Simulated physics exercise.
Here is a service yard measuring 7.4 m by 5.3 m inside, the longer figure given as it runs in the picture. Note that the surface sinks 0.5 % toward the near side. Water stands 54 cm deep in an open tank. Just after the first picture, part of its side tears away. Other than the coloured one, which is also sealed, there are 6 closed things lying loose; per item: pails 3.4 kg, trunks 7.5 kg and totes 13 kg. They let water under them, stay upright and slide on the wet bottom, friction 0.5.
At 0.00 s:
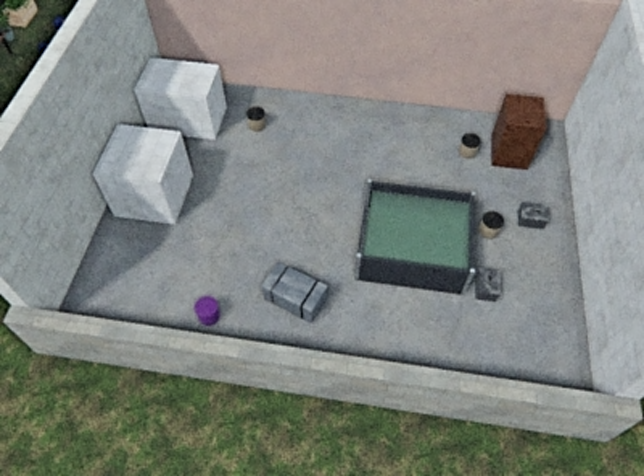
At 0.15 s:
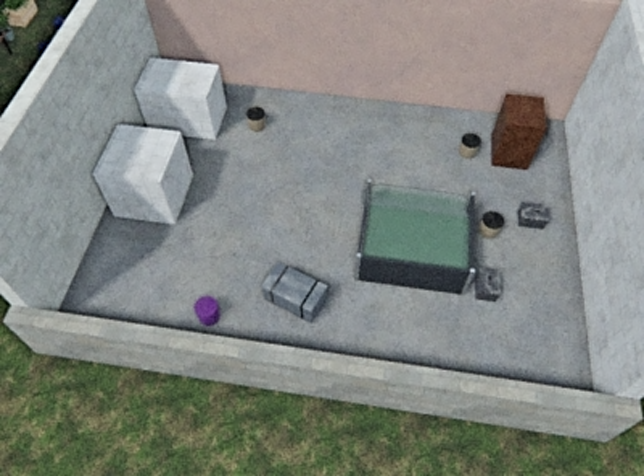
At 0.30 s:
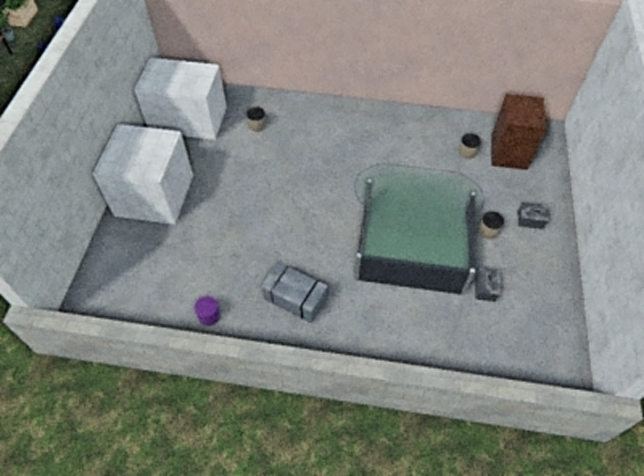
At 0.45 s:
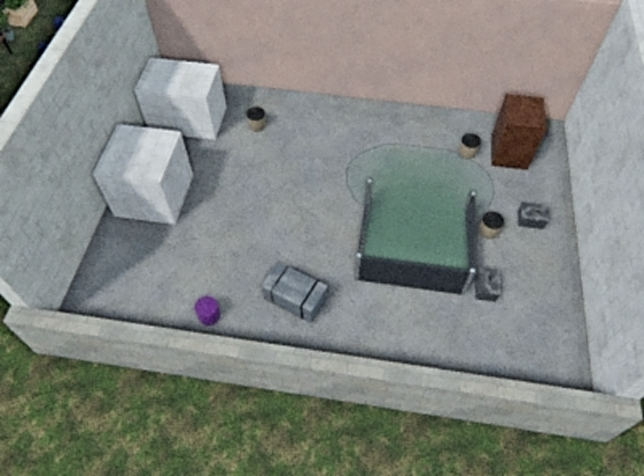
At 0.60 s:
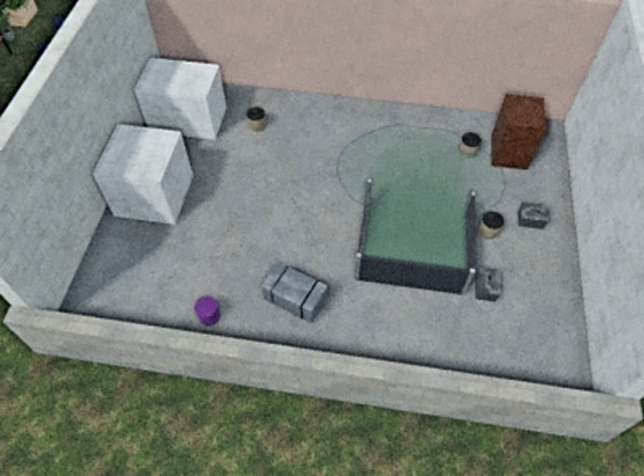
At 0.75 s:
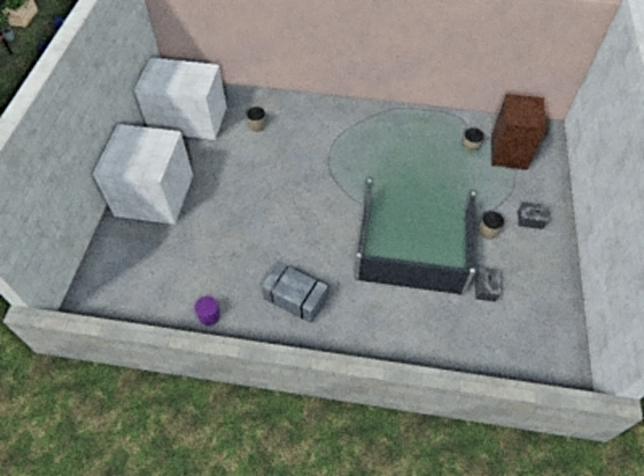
In a walled yard, the far side of a tank of greenish water opened up, and a thin, rounded sheet of water spread toward the back wall, reaching a small pot that shifted slightly.
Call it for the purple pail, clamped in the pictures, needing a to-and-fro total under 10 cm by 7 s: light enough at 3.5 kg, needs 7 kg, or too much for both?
Light enough at 3.5 kg.
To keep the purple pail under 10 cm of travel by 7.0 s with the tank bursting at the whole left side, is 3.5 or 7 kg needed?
With that failure, no mass keeps it.
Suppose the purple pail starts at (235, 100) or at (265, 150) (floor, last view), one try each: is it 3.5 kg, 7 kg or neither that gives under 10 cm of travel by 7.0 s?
First spot: No mass works; second spot: Needs the heavier mass.
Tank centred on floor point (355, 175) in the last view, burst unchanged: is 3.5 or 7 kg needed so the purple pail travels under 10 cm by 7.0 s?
So then the lighter weight suffices.
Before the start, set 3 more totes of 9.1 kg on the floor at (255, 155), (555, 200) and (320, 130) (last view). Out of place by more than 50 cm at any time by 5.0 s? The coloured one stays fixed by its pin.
Order as listed: Inside the limit, outside the limit, outside the limit.
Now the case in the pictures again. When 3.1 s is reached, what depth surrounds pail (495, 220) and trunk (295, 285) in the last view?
Depths: Near 0 cm, then near 0 cm.
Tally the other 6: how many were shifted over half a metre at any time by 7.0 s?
The tally stands at 3.
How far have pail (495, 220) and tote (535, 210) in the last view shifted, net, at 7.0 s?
80 cm and 20 cm.
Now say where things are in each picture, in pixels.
The first picture shows the purple pail at (206, 306) rests on the ground; water covers 1.9 m2; 0 of 7 have shifted.
The second picture shows the purple pail at (206, 306), on the bottom; 2.7 m2 under water; 0 of 7 have shifted.
The third picture shows the purple pail at (206, 306) rests on the ground; water covers 3.6 m2; 0 of 7 have shifted.
The fourth picture shows the purple pail at (206, 306), on the bottom; 4.8 m2 under water; 0 of 7 have shifted.
The fifth picture shows the purple pail at (206, 306) rests on the ground; water covers 6.1 m2; 0 of 7 have shifted.
The sixth picture shows the purple pail at (206, 306), on the bottom; water covers 7.4 m2; 1 of 7 have shifted.
After 1.4 s the purple pail would be 0 cm from its start with 3.5 kg and 0 cm from its start with 7 kg; 0 cm of water round it then.
After 3.1 s the purple pail would be 0 cm from its start with 3.5 kg and 0 cm from its start with 7 kg; 0 cm of water round it then.
After 4.9 s the purple pail would be 0 cm from its start with 3.5 kg and 0 cm from its start with 7 kg; 0 cm of water round it then.
After 7.0 s the purple pail would be 0 cm from its start with 3.5 kg and 0 cm from its start with 7 kg; 2 cm of water round it then.
